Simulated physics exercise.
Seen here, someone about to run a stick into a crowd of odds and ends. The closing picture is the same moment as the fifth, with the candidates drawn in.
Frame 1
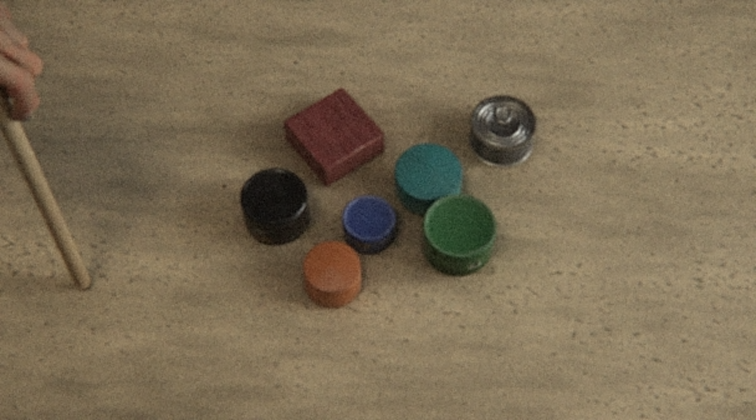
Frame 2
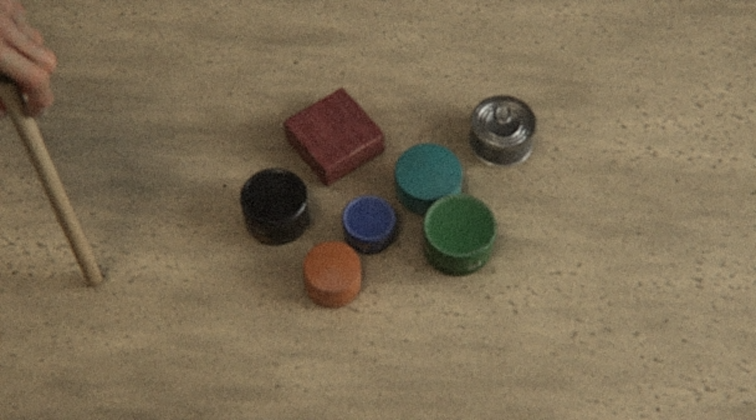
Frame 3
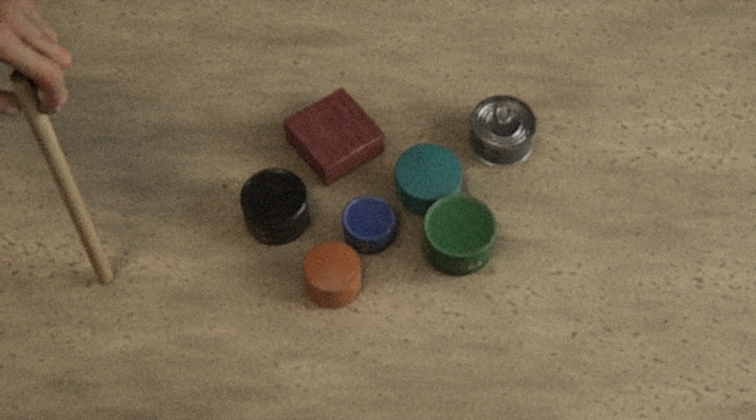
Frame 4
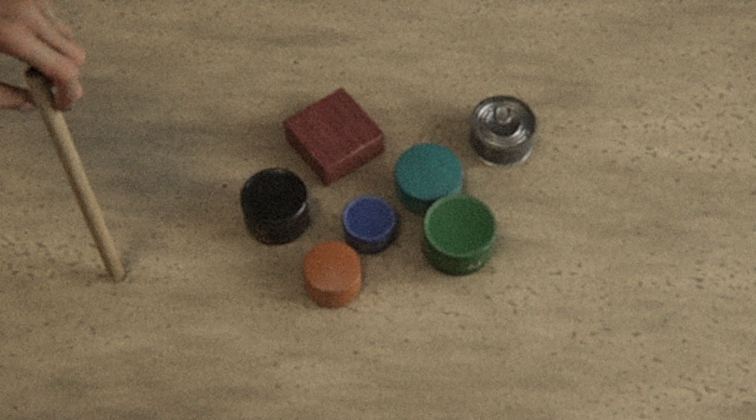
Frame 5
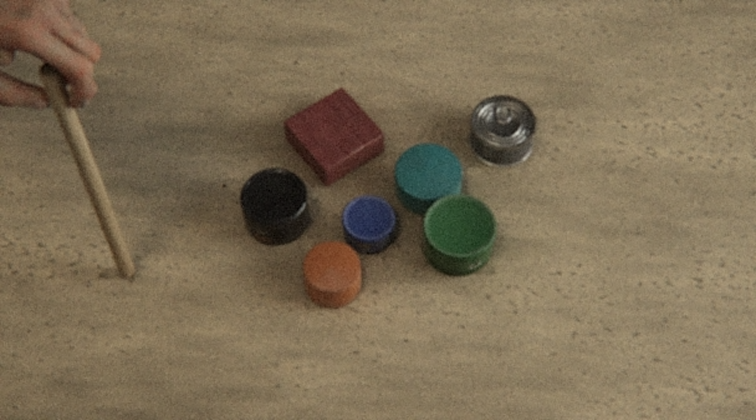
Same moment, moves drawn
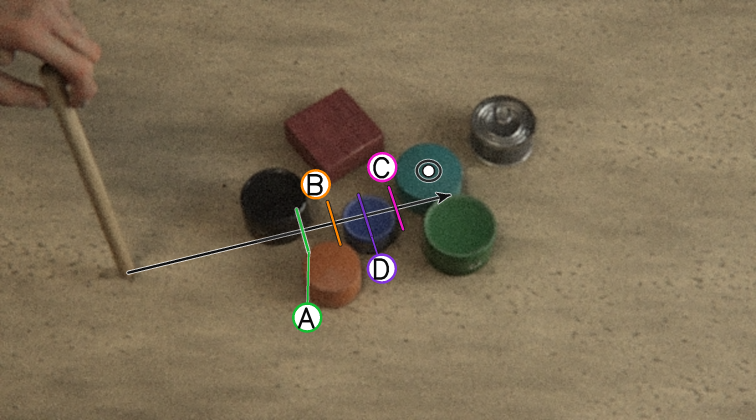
A hand holding a wooden stick at the left moved it slowly a short way to the right, while the red block, the grey tin and the cluster of colourful tubs and tins all stayed still.
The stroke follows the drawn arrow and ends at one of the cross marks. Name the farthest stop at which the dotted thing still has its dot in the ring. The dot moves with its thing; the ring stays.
C is the last safe stop.
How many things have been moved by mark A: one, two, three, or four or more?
In all, one.
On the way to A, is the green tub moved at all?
By then, no.
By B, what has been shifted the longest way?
It is the black jar.
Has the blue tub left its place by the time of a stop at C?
By then, yes.
On the copy, A at (302, 230); B at (333, 223); C at (396, 208); D at (365, 216); the arrow from (128, 273) to (449, 195); the white dot at (429, 171).
On C. First, foot of the stick (228, 249).
Then, foot of the stick (325, 226); black jar (300, 185).
Finally, foot of the stick (396, 209); black jar (300, 185); blue tub (395, 232); the dot is still in its ring.
By contrast, A keeps the dot in but is short; B keeps the dot in but is short; D keeps the dot in but is short.
